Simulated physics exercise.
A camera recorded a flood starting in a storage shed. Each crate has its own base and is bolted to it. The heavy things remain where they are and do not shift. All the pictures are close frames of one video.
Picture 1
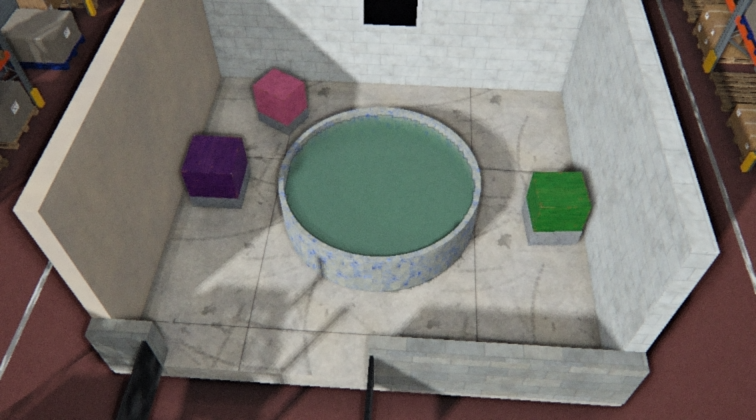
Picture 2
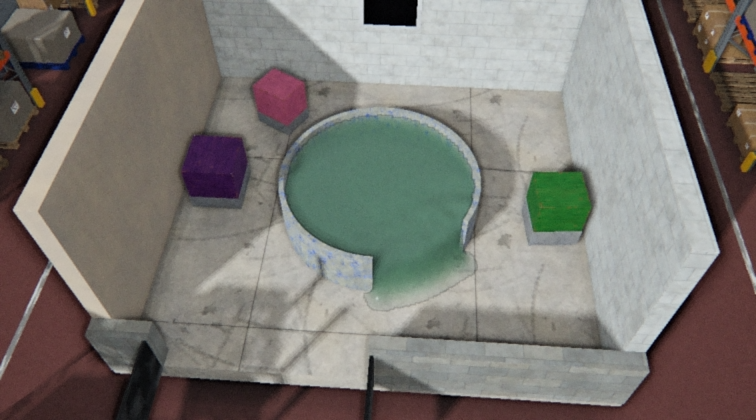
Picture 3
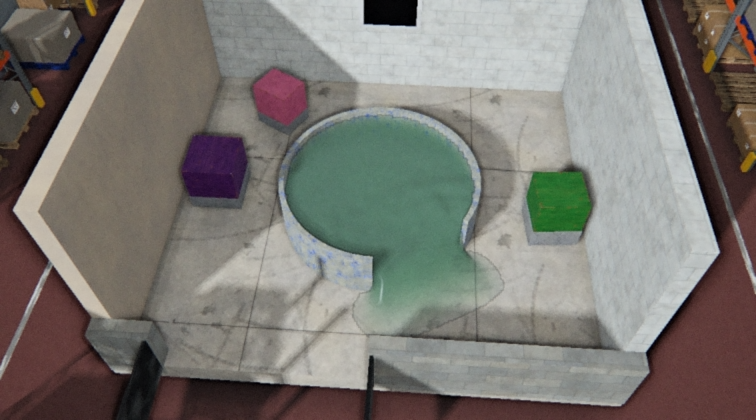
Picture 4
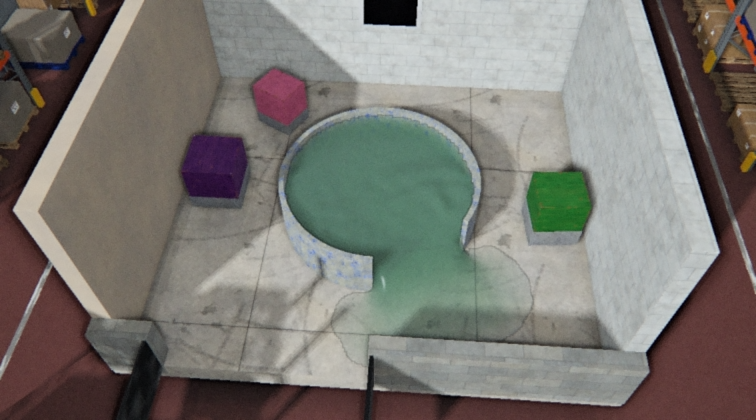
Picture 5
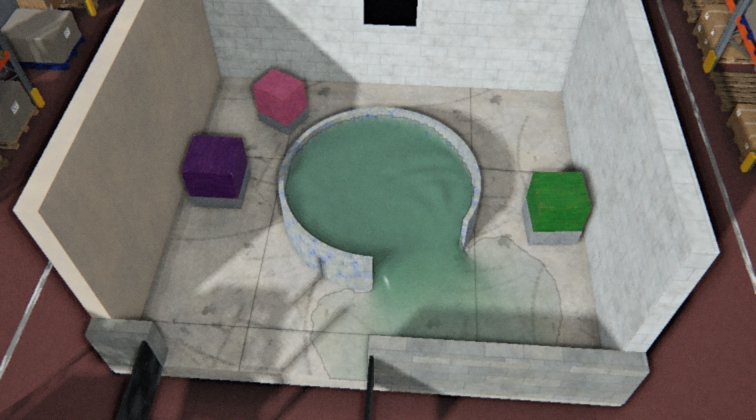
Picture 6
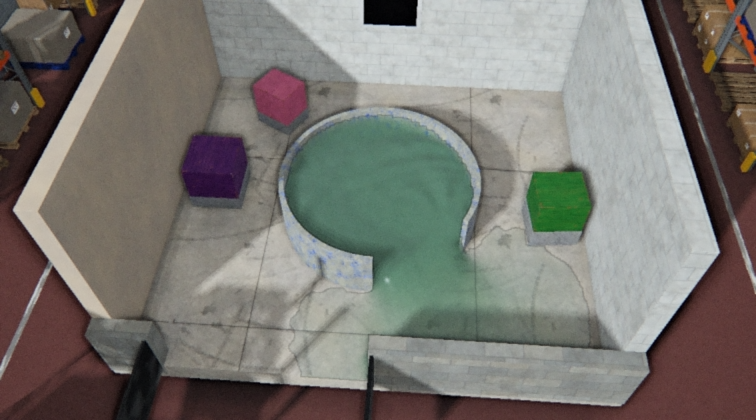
In a storage shed, green water pours through a gap in a round pool and spreads across the floor.
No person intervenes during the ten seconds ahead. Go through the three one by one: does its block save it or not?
The green crate is not saved. The pink crate is saved by its block. The purple crate is saved by its block.
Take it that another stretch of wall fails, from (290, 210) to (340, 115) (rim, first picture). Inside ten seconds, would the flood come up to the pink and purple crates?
Pink crate: Overtopped; purple crate: Overtopped.
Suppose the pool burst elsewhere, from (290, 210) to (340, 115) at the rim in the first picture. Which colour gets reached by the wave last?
Last in line is the green one.
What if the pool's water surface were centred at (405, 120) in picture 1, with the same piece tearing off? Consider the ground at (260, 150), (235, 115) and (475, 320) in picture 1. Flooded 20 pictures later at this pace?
The first spot is not reached, the second not reached, and the third inundated.
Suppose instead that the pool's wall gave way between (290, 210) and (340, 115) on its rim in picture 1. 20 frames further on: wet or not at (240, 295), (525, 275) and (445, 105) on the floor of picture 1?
One by one, they turn out drenched, not soaked and drenched.
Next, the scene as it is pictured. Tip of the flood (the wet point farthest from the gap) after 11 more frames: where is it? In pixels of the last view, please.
Estimated pixel: (187, 349).
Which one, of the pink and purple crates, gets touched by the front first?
My answer: The purple one.
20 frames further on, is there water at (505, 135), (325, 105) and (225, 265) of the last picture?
Going through them one by one, the first is waterlogged, the second spared and the third waterlogged.
A moment on, water covers 20 % of the floor; the green crate water round its plinth, the pink crate not reached, the purple crate not reached.
Next, water covers 35 % of the floor; the green crate water round its plinth, the pink crate not reached, the purple crate not reached.
Then, water covers 65 % of the floor; the green crate water round its plinth, the pink crate not reached, the purple crate water round its plinth.
Later, water covers 90 % of the floor; the green crate water round its plinth, the pink crate water round its plinth, the purple crate water round its plinth.
In the end, water covers 100 % of the floor; the green crate was topped, the pink crate stayed above the water, the purple crate stayed above the water.
